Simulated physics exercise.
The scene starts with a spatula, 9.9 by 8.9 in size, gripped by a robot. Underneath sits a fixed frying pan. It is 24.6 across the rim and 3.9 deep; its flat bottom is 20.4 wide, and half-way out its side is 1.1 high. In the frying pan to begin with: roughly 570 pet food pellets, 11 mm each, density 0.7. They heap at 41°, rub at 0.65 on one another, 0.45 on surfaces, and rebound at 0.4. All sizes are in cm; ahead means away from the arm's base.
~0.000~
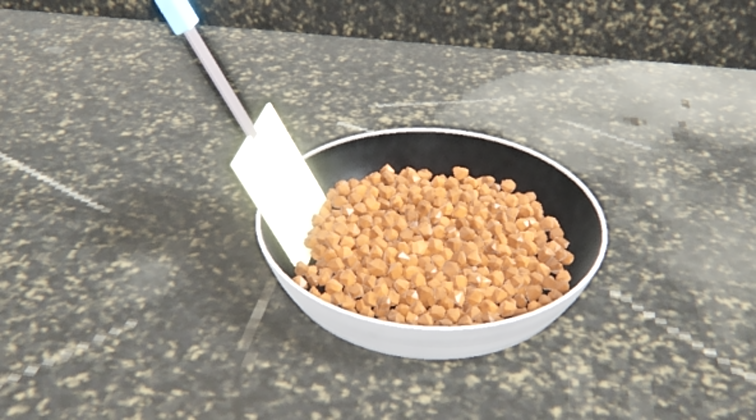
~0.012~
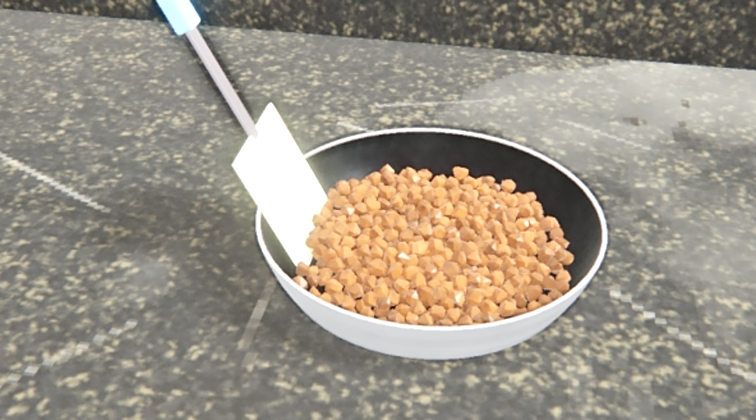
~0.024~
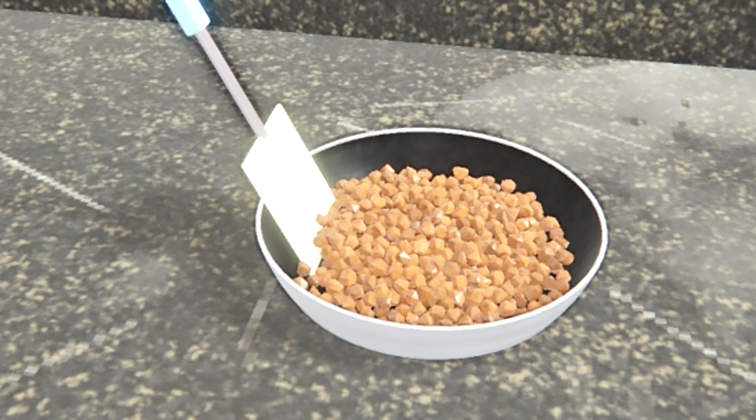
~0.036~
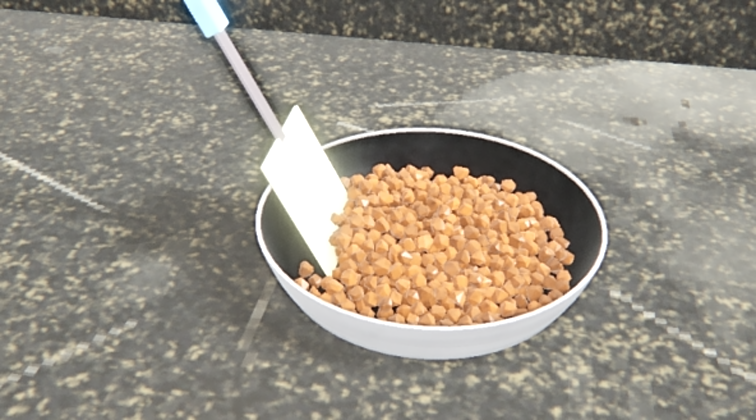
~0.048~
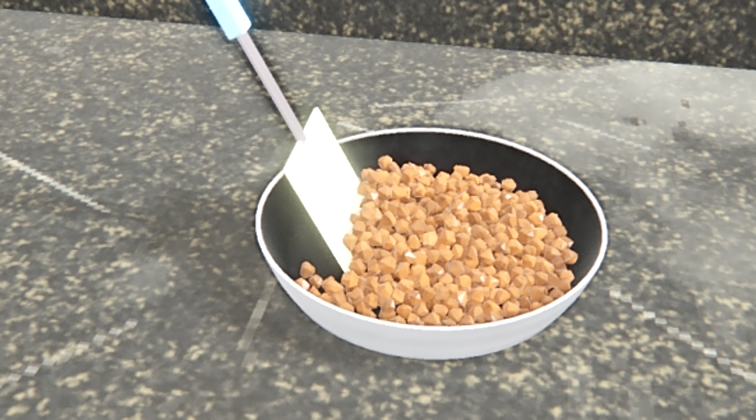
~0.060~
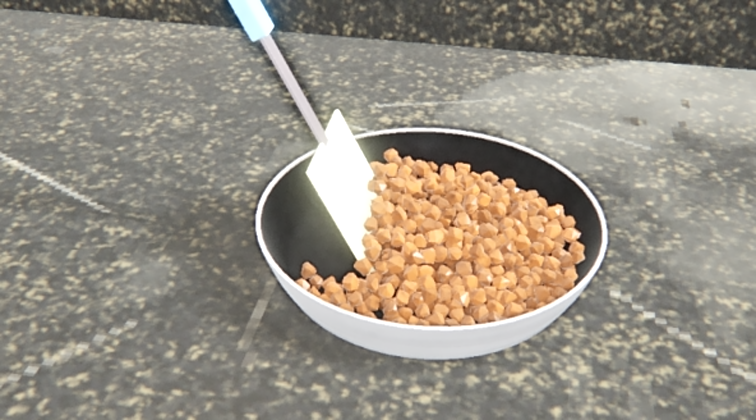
A glowing white spatula moves right through a frying pan, pushing the brown pellets aside.
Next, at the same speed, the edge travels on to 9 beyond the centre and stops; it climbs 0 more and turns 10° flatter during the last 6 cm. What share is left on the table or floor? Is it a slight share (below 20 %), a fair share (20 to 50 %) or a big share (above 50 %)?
It is a fair share.
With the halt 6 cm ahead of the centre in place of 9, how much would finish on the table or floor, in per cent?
Roughly 15 %.
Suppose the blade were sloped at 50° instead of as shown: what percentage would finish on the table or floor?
It would then be close to 25 %.
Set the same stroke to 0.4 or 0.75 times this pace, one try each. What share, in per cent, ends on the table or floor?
The two tries give about 15 and 25 in a hundred.
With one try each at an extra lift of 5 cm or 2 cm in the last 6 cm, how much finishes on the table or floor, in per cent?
Close to 35 and 40 percent respectively.
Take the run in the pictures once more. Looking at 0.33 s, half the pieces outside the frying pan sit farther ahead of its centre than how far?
18 cm.
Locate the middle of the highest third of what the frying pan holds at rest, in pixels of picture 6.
Somewhere near (542, 249) in the last picture.
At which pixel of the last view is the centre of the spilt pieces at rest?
It ends up around (718, 280).
After 0.09 s, sloping 63°, highest piece 7 above the table; 571 in the frying pan.
After 0.12 s, sloping 60°, highest piece 8 above the table; 571 in the frying pan.
After 0.33 s, sloping 53°, highest piece 11 above the table; 360 in the frying pan, 162 on the table or floor, 49 on the blade or in flight.
After 1.38 s, sloping 53°, highest piece 4 above the table; 357 in the frying pan, 214 on the table or floor.
In the end, 357 in the frying pan, 214 on the table or floor. That is 37 % on the table or floor.
